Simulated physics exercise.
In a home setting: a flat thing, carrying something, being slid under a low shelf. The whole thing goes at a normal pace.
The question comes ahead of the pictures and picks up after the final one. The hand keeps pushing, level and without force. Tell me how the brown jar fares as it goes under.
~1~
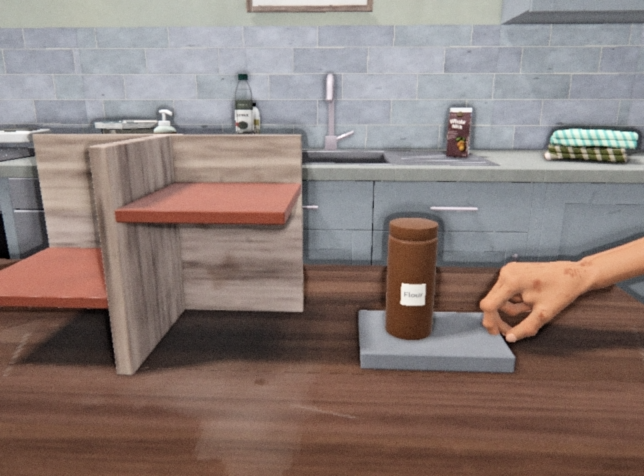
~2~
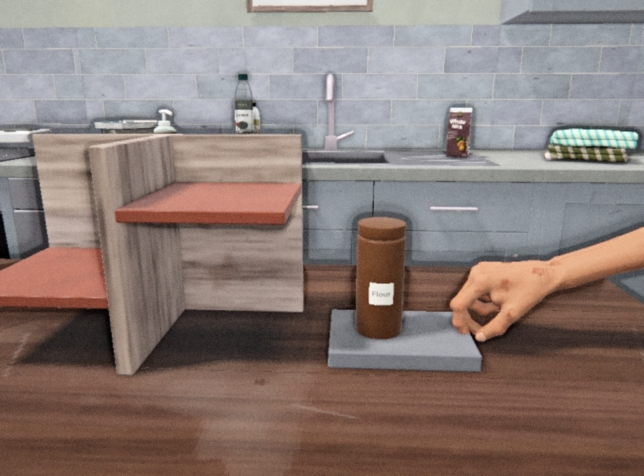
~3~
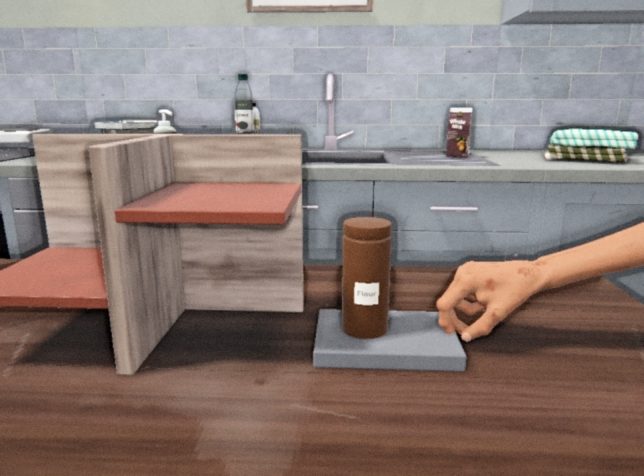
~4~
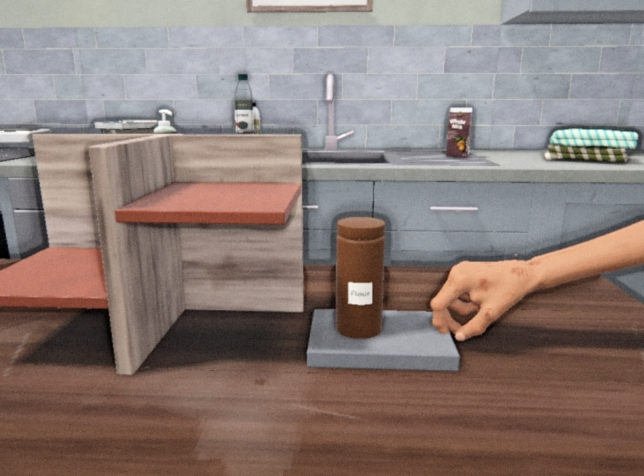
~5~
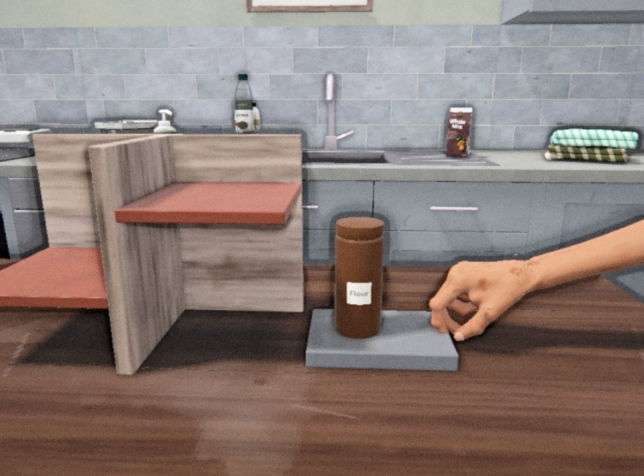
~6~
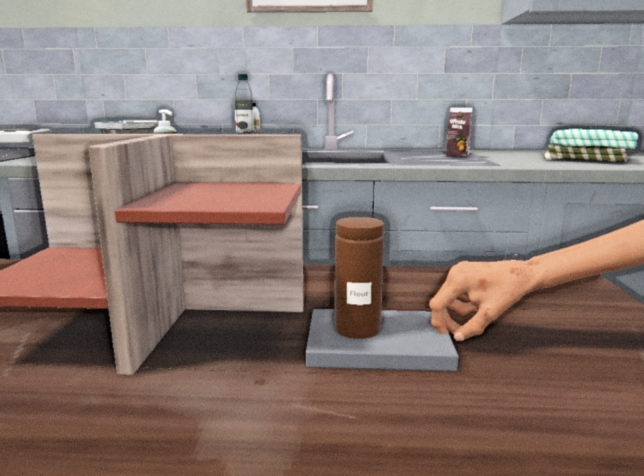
The brown jar gets through untouched.
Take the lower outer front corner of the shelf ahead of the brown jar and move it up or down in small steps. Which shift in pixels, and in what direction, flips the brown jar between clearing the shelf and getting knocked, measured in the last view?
Close to 16 pixels in the downward direction.
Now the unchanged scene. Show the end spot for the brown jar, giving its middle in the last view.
It ends up around (206, 275).
Then, 1.12 s past the last view, brown jar riding along near (296, 276).
Finally, the brown jar passes below, near (206, 275).
